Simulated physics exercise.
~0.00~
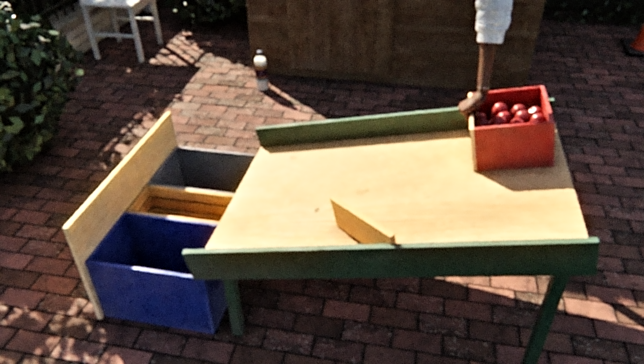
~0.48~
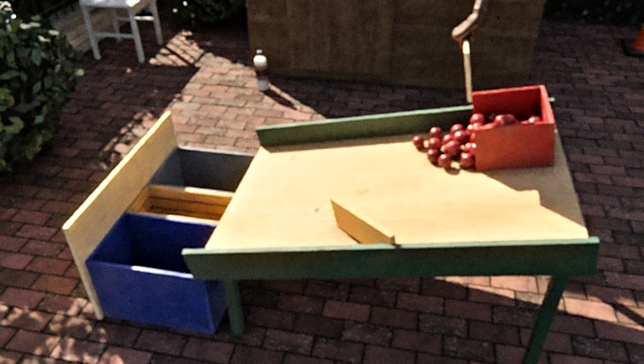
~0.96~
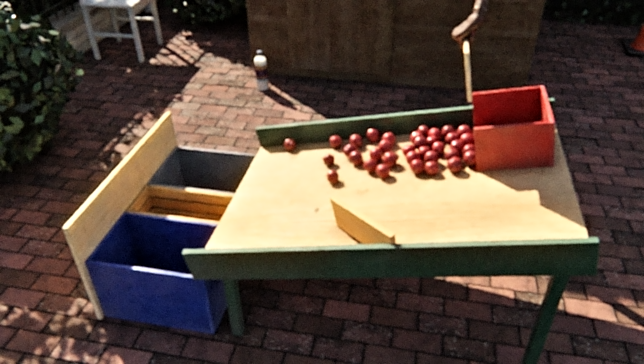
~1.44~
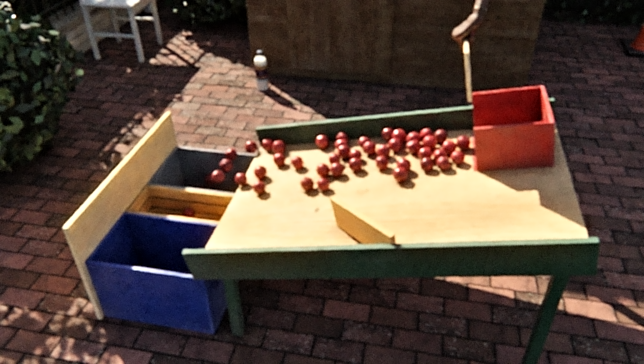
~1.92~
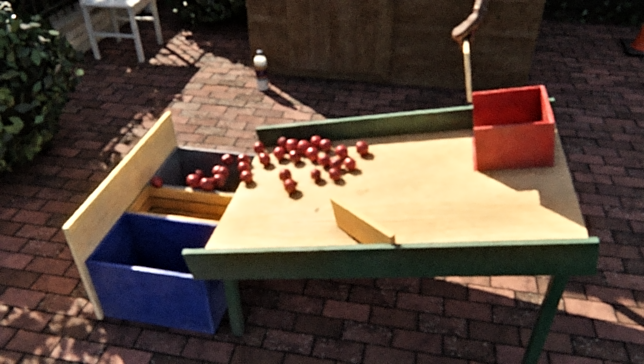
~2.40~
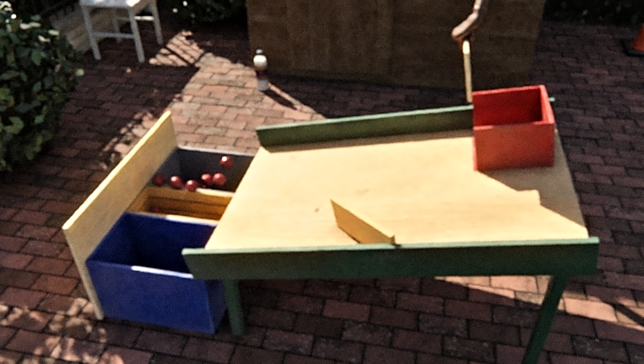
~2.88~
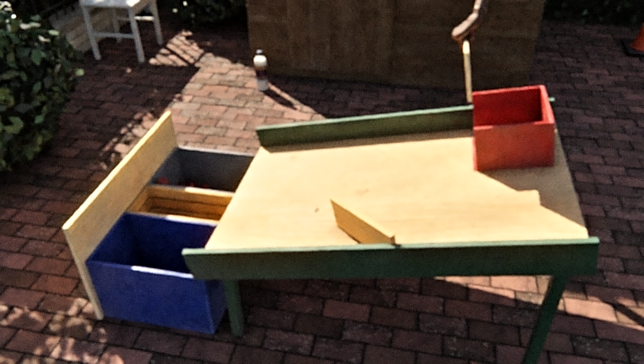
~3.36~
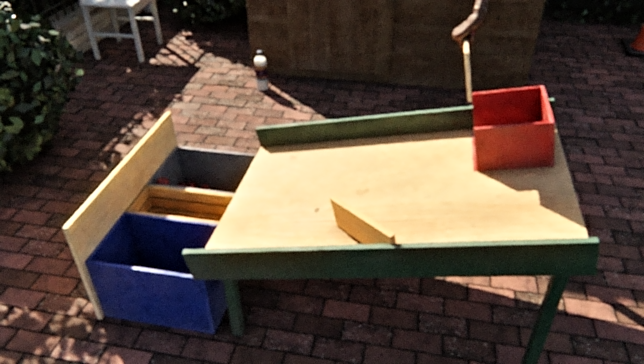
On a sunlit brick patio, a sloping wooden table with green side rails holds a red pen full of round red apples, while a blue tub, a wooden bin and a grey tote wait beyond its left end. A hand at the pen raises the gate, and the apples spill out to the left. They spread down the board in a loose stream, keeping mostly to the far side, past the small angled board. The first ones drop into the grey tote, and others tumble into the wooden bin. Finally the slope and red pen stand empty.
